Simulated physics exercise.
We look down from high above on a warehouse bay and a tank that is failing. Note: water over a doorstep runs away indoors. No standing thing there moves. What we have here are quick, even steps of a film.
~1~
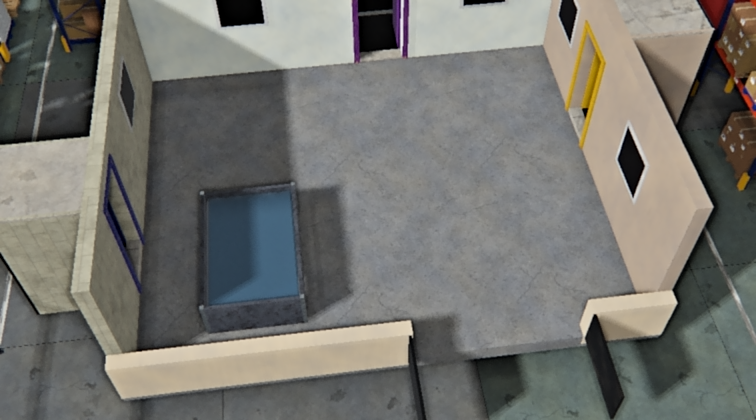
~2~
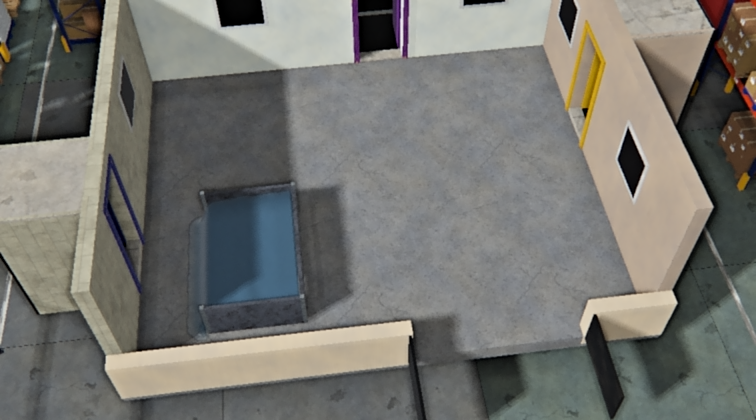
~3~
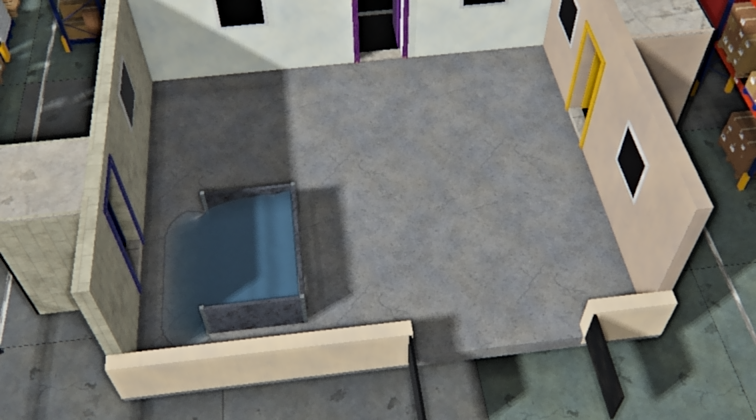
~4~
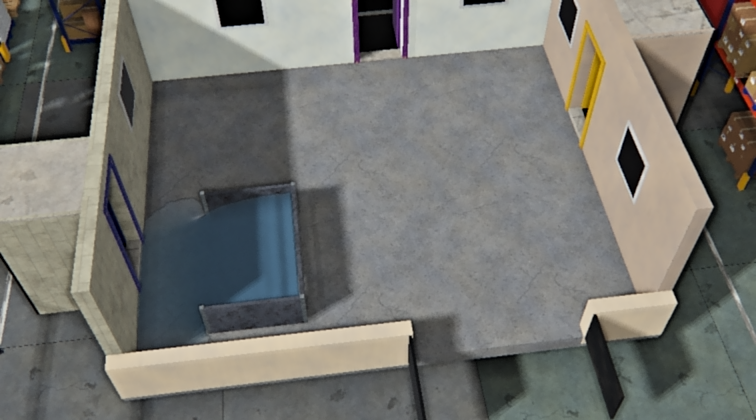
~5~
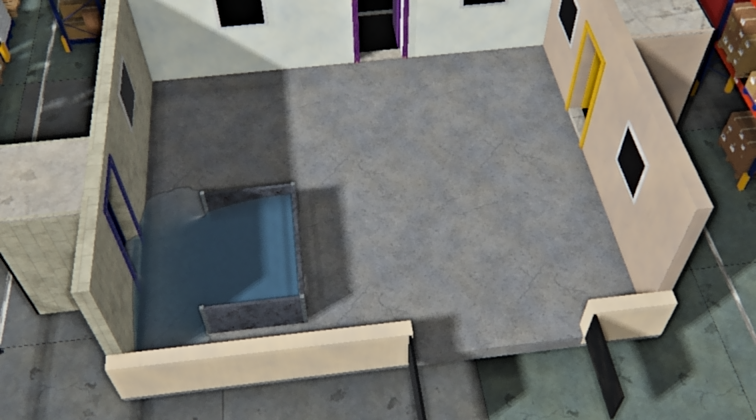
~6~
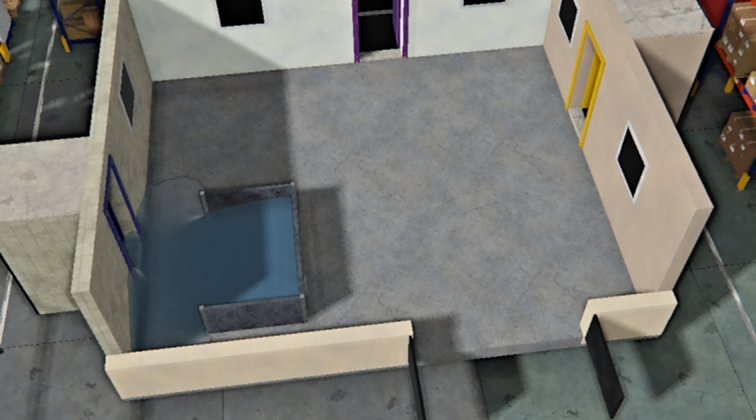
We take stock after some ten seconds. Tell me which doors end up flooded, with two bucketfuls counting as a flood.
Here is how it goes: The purple door escapes flooding; the yellow door escapes flooding; the blue door ends up flooded.
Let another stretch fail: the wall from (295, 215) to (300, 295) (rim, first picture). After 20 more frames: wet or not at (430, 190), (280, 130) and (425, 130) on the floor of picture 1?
Submerged, bone-dry, bone-dry.
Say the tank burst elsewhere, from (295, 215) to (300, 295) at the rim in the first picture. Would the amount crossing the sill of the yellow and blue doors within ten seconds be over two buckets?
The yellow door keeps below it; the blue door takes less.
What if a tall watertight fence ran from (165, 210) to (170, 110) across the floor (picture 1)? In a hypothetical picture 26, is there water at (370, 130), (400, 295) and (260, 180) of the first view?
Taking them in order, I'd say parched, soaked and soaked.
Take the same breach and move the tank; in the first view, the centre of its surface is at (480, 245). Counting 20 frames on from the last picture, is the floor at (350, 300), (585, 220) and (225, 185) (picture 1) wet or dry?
Going through the three places: In the spill, out of reach, in the spill.
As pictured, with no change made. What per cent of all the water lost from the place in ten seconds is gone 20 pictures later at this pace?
Near 85 in a hundred.
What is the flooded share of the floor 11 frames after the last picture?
Close to 20 percent, by my reckoning.
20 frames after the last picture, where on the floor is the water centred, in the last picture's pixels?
I'd point to (233, 238).
A moment on, water covers 10 % of the floor; the purple door not reached, the yellow door not reached, the blue door far over two buckets in.
Next, water covers 20 % of the floor; the purple door not reached, the yellow door not reached, the blue door far over two buckets in.
Then, water covers 40 % of the floor; the purple door not reached, the yellow door not reached, the blue door far over two buckets in.
Later, water covers 60 % of the floor; the purple door wet at the sill, nothing in, the yellow door not reached, the blue door far over two buckets in.
In the end, water covers 85 % of the floor; the purple door wet at the sill, nothing in, the yellow door wet at the sill, nothing in, the blue door far over two buckets in.
